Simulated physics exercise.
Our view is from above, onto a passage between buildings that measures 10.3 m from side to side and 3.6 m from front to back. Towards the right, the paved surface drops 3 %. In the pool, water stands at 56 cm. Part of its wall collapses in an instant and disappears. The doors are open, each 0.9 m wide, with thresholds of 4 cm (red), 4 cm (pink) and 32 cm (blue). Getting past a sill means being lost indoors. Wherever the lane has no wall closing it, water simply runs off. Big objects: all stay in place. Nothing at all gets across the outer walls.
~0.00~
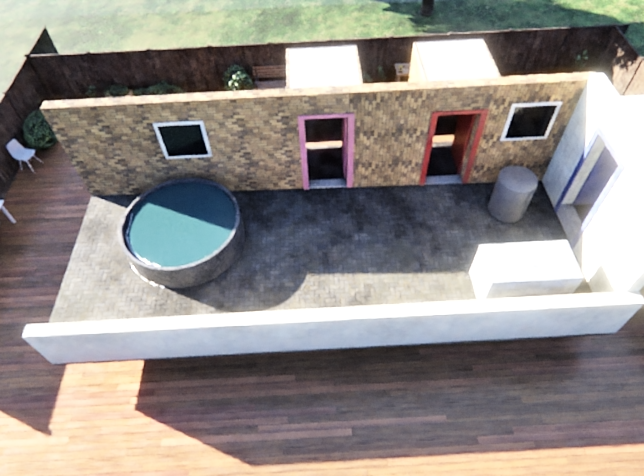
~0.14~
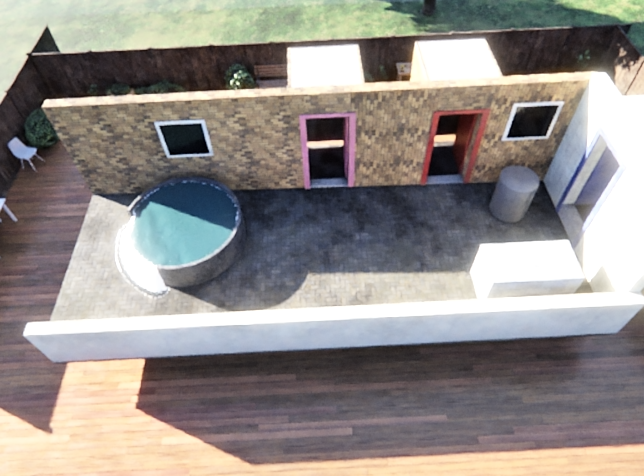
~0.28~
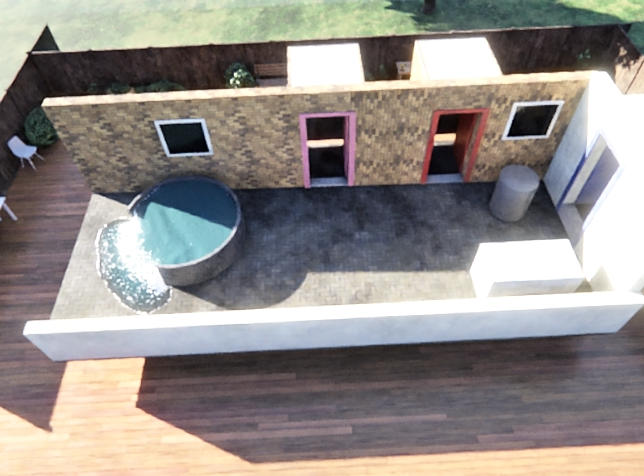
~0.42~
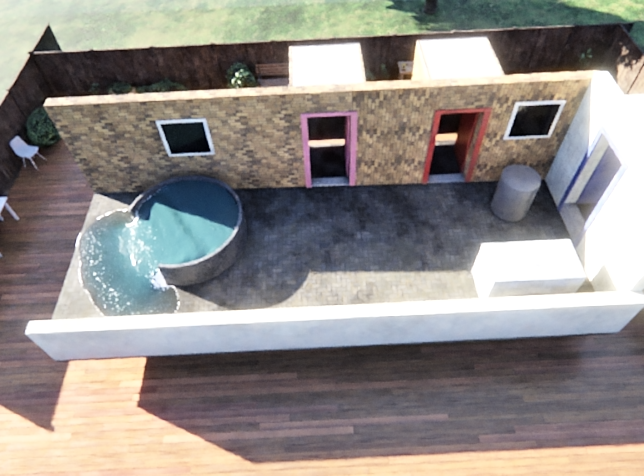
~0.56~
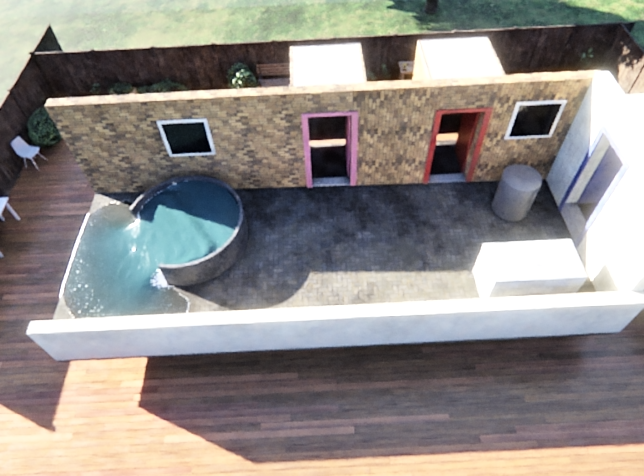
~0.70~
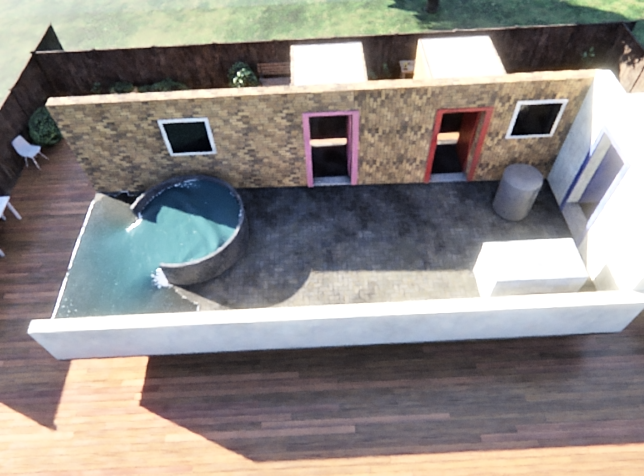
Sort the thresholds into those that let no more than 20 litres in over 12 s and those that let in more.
Sorted: The red door is among the holders; the pink door is among the holders; the blue door is among the holders.
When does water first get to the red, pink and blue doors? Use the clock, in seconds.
Arrival: Red not within the 12 s, pink not in the 12 s, blue 9.5 s.
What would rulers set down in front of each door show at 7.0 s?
Depths in cm: Red 0, pink 0, blue 0.
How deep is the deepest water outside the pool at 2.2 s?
Peak depth: Approx. 26 cm.
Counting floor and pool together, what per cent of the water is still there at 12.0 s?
It comes to near 32 per cent.
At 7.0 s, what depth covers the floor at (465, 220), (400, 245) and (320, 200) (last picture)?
Taking the spots in order: 0 cm, 2 cm, 0 cm.
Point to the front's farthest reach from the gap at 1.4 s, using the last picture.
(236, 328).
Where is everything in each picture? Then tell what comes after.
The first frame shows still water, 56 cm deep, in the pool at (181, 223).
In the second frame, water pours out at (134, 257) and has run 1.0 m, to (163, 292); deepest outside 26 cm, 56 cm at the pool's back.
In the third frame, the front is at (154, 307), 1.2 m from the gap at (135, 258); 1.5 m2 of floor is under water; 56 cm left at the back of the pool.
In the fourth frame, water pours out at (136, 258) and has run 1.5 m, to (156, 320); deepest outside 26 cm, 56 cm at the pool's back.
In the fifth frame, water pours out at (138, 258) and has run 1.8 m, to (88, 218); deepest outside 25 cm, 56 cm at the pool's back.
In the sixth frame, the front is at (188, 330), 2.0 m from the gap at (139, 257); 5.1 m2 of floor is under water; 56 cm left at the back of the pool.
After 1.4 s water covers 15 % of the floor and is deepest (24 cm) near (103, 324); red door not reached, pink door not reached, blue door not reached.
After 2.2 s water covers 20 % of the floor and is deepest (26 cm) near (91, 333); red door not reached, pink door not reached, blue door not reached.
After 3.5 s water covers 25 % of the floor and is deepest (16 cm) near (113, 324); red door not reached, pink door not reached, blue door not reached.
After 7.0 s water covers 45 % of the floor and is deepest (8 cm) near (130, 332); red door not reached, pink door not reached, blue door not reached.
After 12.0 s water covers 50 % of the floor and is deepest (6 cm) near (604, 315); red door not reached, pink door not reached, blue door 5 cm at the sill, 0 L in.
